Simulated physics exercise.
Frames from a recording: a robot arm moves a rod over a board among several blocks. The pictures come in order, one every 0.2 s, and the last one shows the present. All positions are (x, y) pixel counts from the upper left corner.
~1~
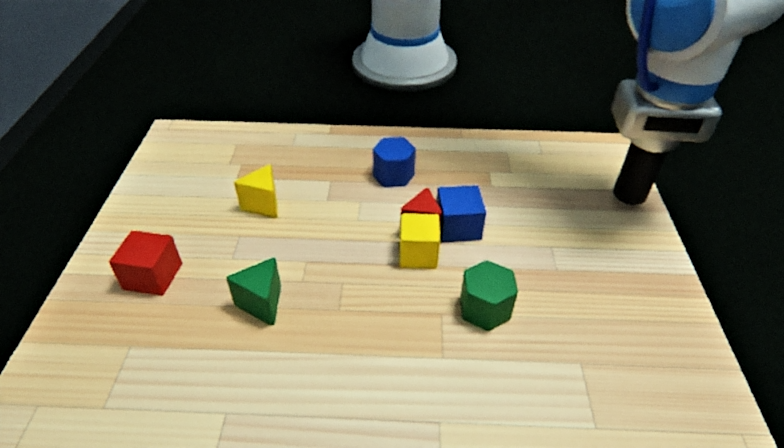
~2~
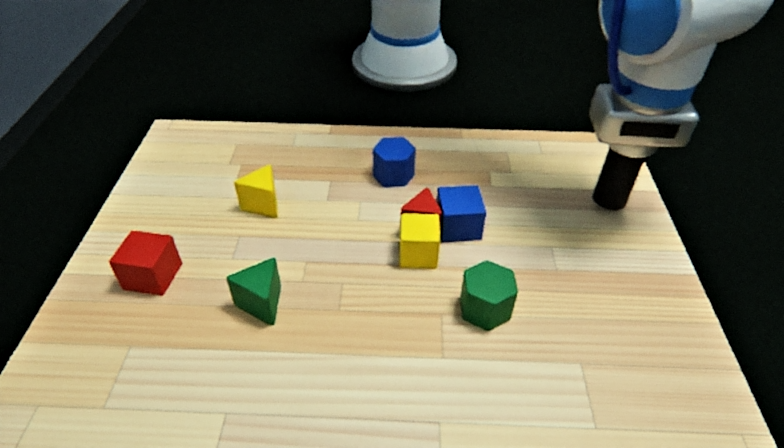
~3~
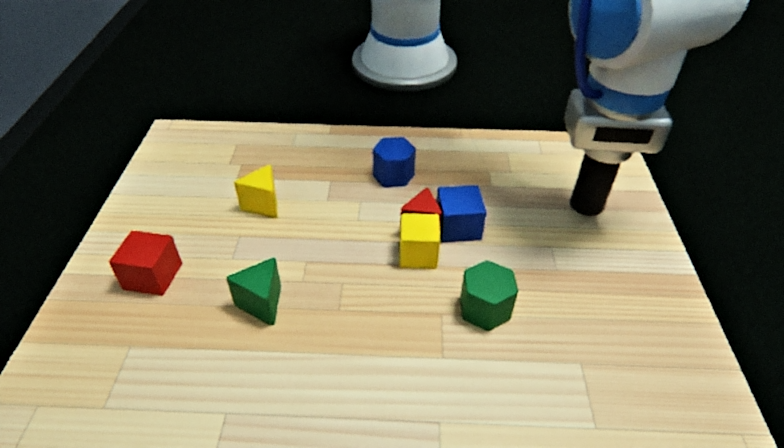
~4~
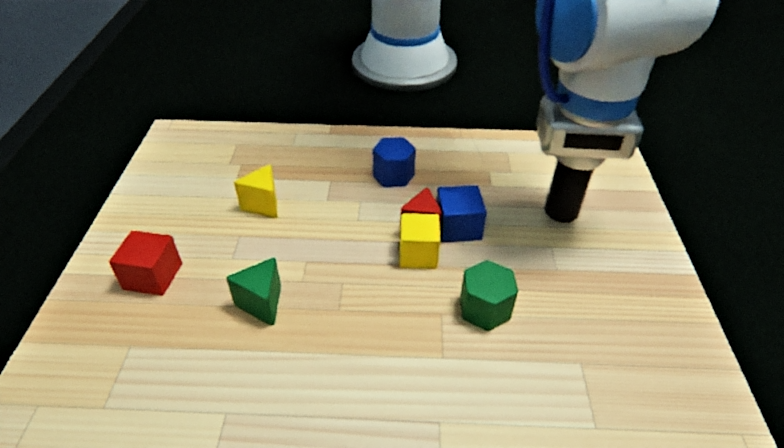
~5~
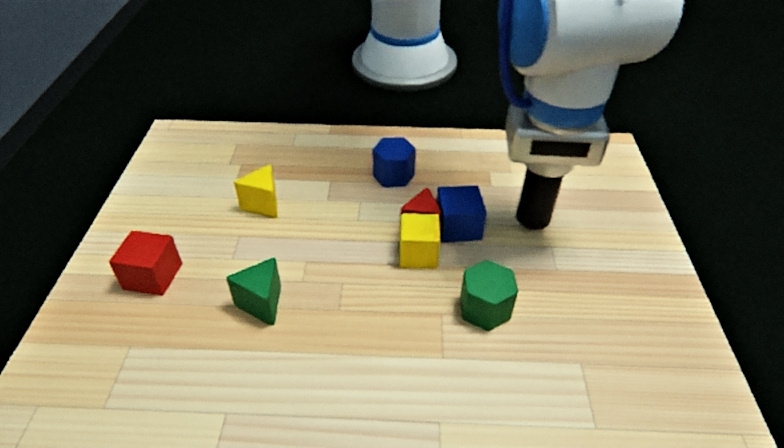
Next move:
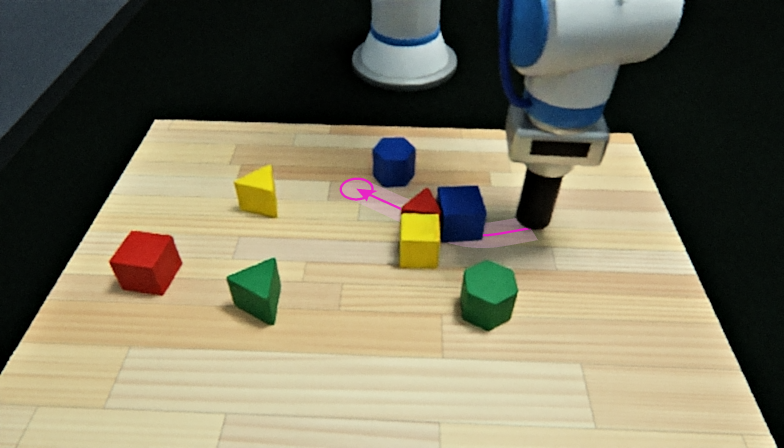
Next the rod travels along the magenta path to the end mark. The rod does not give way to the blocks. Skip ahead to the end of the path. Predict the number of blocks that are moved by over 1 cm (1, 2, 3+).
By the end, two blocks will have moved.
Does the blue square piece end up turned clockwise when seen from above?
The answer is no.
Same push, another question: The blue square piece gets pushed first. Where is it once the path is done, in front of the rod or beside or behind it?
I'd say it is still being pushed.
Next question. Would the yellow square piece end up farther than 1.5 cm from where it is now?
No - that is not the case.
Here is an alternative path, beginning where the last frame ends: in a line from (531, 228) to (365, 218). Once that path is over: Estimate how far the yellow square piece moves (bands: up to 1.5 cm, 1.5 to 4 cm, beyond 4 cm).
It ends 1.5 to 4 cm from its spot.
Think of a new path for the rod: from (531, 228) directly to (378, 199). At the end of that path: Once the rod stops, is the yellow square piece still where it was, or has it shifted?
Moved.
Drawn move, from (531, 228) through (467, 234) and (408, 212) to (357, 189).
The first path, step by step. One third of the way, rod (467, 224); red triangular piece (396, 195), turned 30° clockwise; blue square piece (431, 196), turned 15° clockwise.
Two thirds of the way, rod (407, 202); red triangular piece (336, 180), turned 15° clockwise; blue square piece (370, 177).
At the end, rod (356, 179); yellow triangular piece (253, 179), turned 15° clockwise; blue hexagonal block still; yellow square piece still; red triangular piece (286, 177), turned 15° anticlockwise; blue square piece (314, 162), turned 25° anticlockwise.
